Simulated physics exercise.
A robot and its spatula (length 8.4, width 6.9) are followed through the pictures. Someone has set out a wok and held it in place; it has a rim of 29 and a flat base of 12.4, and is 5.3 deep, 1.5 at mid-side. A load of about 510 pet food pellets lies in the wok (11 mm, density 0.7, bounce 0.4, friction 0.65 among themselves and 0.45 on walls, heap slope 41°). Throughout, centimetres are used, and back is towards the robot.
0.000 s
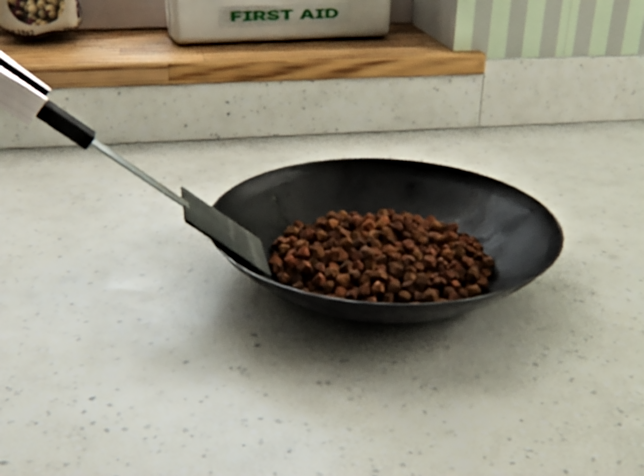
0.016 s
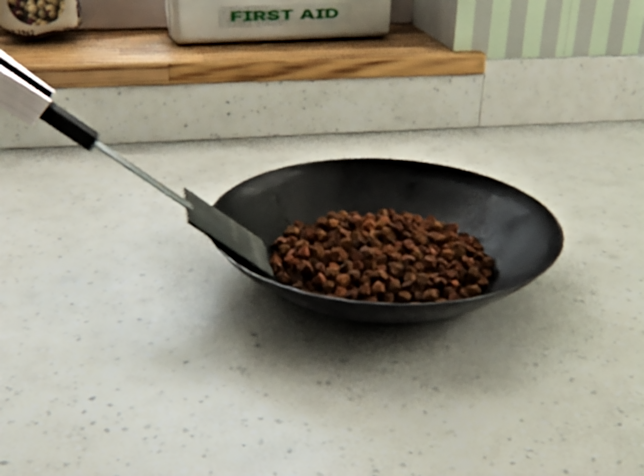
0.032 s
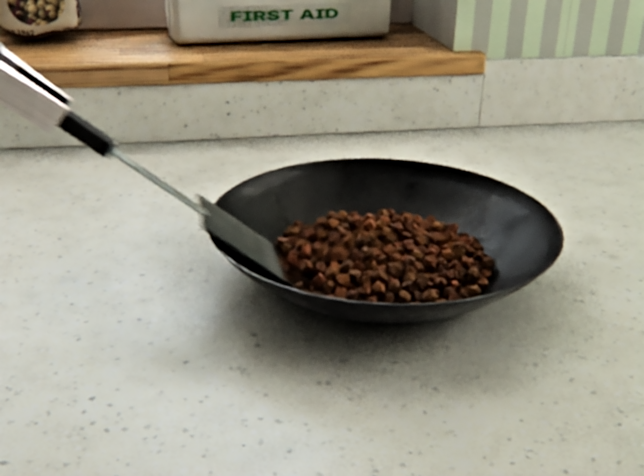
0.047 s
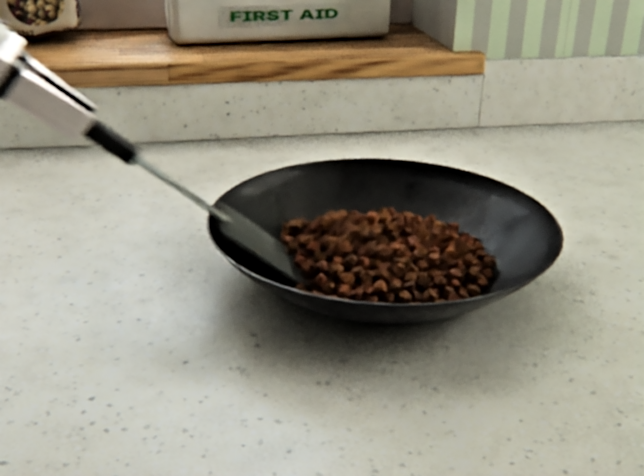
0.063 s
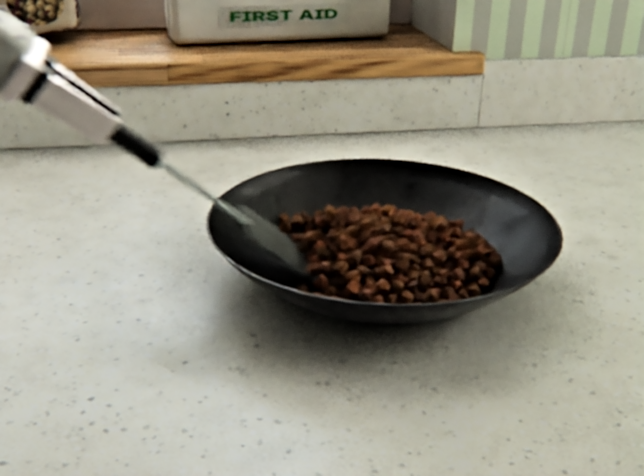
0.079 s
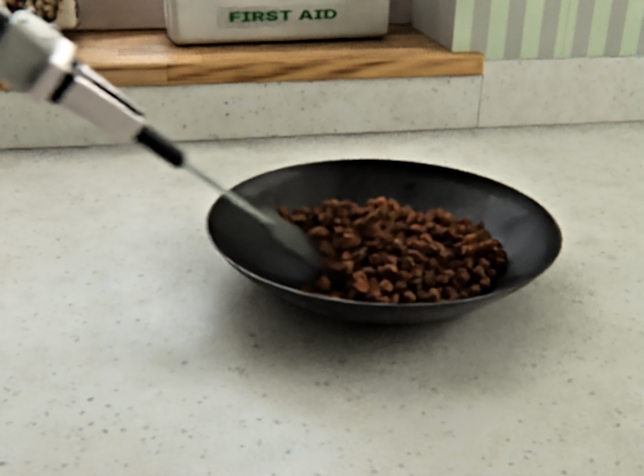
On a speckled pale countertop, a robot arm holding a spatula at the left edge of a black wok slides the blade down and rightward into brown pellets, nudging the heap slightly to the right while the wok stays still.
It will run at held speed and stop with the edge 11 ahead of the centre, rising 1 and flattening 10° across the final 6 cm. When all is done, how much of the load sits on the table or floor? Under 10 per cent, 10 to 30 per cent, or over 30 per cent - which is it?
It is over 30 per cent.
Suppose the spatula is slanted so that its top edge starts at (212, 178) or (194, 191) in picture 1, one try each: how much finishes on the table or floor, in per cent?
I'd say near 40 per cent for the first and near 40 per cent for the second.
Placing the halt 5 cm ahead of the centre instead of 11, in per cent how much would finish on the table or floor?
In that case about 0 percent ends on the table or floor.
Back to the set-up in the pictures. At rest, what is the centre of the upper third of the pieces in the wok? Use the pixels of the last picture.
The middle lies somewhere around (438, 267).
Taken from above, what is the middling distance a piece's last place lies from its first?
The value is roughly 6 cm.
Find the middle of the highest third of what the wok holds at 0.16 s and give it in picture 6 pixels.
It is centred close to (453, 225).
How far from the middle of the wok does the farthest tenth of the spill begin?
The distance is roughly 40 cm.
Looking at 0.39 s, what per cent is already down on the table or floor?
I'd put it at around 20 per cent.
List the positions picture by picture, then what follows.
In the first picture, the spatula top edge at (183, 203), sloping 40°; upper third of the load around (380, 249), from x 275 to 485, top at y 215; 510 in the wok.
In the second picture, the spatula top edge at (186, 204), sloping 40°; upper third of the load around (380, 249), from x 275 to 485, top at y 215.
In the third picture, the spatula top edge at (201, 211), sloping 40°; upper third of the load around (379, 249), from x 280 to 485, top at y 215.
In the fourth picture, the spatula top edge at (223, 218), sloping 40°; upper third of the load around (378, 245), from x 285 to 490, top at y 210.
In the fifth picture, the spatula top edge at (245, 221), sloping 40°; upper third of the load around (383, 239), from x 285 to 495, top at y 210.
In the sixth picture, the spatula top edge at (266, 221), sloping 40°; upper third of the load around (390, 235), from x 285 to 500, top at y 205; 510 in the wok.
After 0.12 s, sloping 40°, highest piece 6 above the table; 510 in the wok.
After 0.16 s, sloping 38°, highest piece 6 above the table; 510 in the wok.
After 0.39 s, sloping 30°, highest piece 8 above the table; 303 in the wok, 105 on the table or floor, 102 on the blade or in flight.
After 1.44 s, sloping 30°, highest piece 4 above the table; 303 in the wok, 207 on the table or floor.
In the end, 303 in the wok, 207 on the table or floor. That is 41 % on the table or floor.
